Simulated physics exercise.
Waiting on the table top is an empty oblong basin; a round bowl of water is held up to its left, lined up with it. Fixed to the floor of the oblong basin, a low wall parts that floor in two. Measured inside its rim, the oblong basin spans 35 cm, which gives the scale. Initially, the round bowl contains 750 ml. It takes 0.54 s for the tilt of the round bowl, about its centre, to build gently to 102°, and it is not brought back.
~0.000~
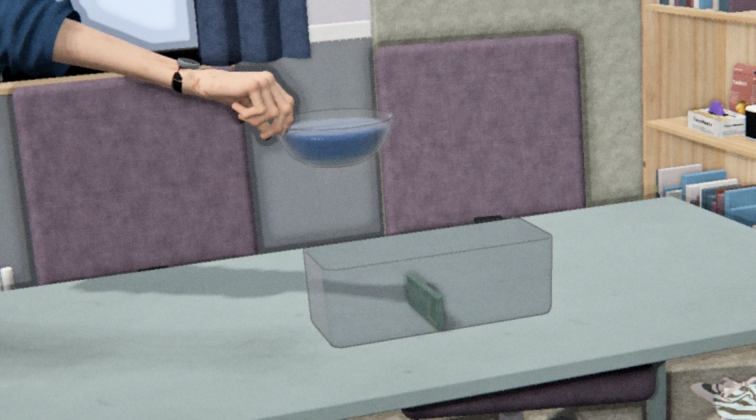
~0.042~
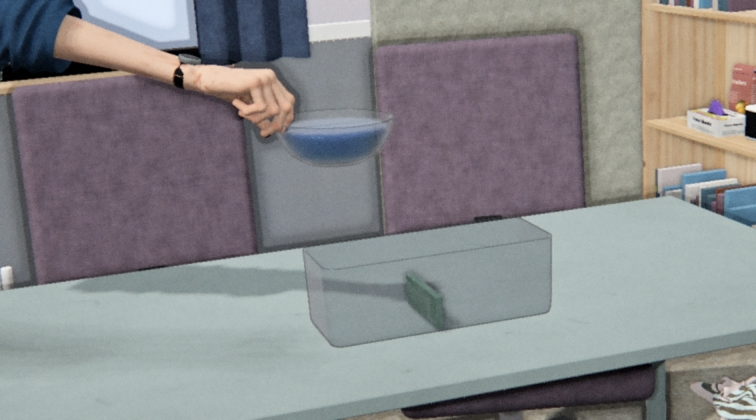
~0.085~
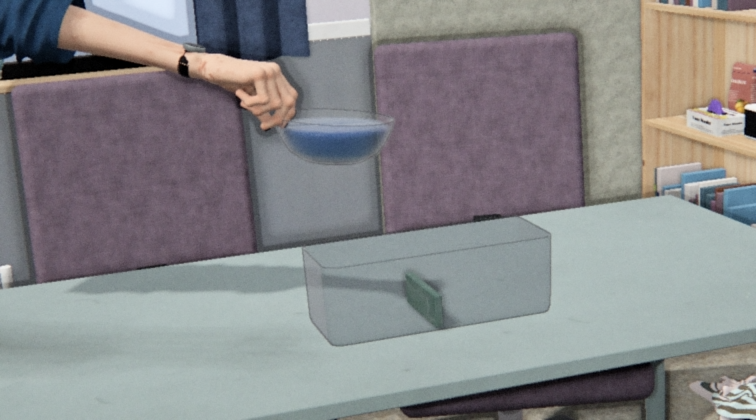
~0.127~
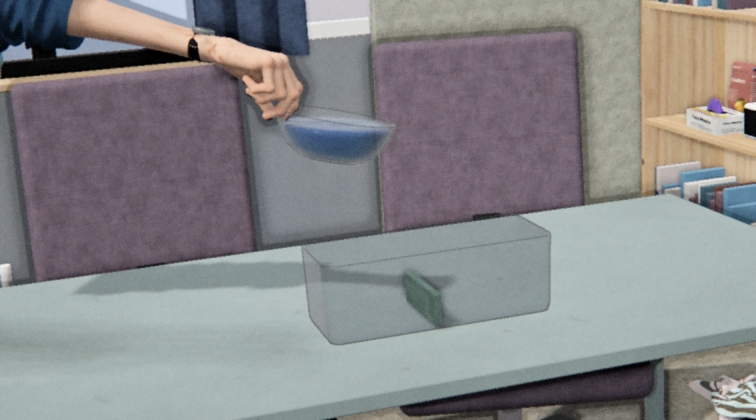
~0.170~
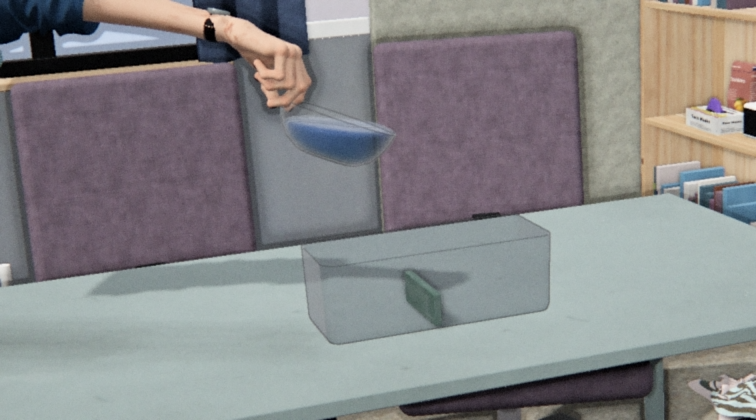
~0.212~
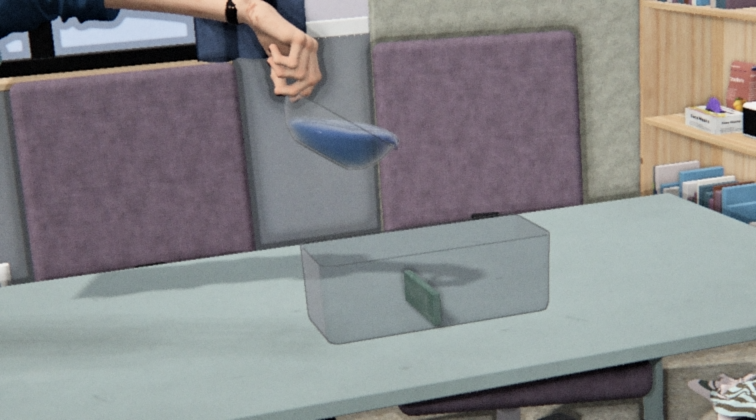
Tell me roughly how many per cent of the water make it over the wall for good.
Roughly 57 per cent make it over.
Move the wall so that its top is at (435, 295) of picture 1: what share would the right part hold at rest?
Estimate: Close to 45 per cent.
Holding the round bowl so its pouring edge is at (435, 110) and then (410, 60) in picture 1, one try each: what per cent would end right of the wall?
Try 1: Approx. 80 %; try 2: Approx. 75 %.
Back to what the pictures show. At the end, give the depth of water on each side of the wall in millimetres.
14 mm left, 18 mm right.
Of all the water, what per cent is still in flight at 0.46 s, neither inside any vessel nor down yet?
Near 52 per cent at that time.
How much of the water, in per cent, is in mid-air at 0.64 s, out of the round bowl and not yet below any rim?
Something like 9 per cent of the total.
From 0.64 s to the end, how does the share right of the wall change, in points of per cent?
Net loss of about 3.
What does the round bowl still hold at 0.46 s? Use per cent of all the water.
Close to 4 percent of the liquid remains at that time.
After 0.46 s the tilt is 97° and 4 per cent is still to pour, 2 is left of the wall and 41 right of it.
After 0.64 s the tilt is 102° and 0 per cent is still to pour, 29 is left of the wall and 60 right of it.
After 0.83 s the tilt is 102° and 0 per cent is still to pour, 35 is left of the wall and 55 right of it.
After 1.04 s the tilt is 102° and 0 per cent is still to pour, 37 is left of the wall and 58 right of it.
In the end 37 per cent lies left of the wall, 57 right of it and 5 outside.
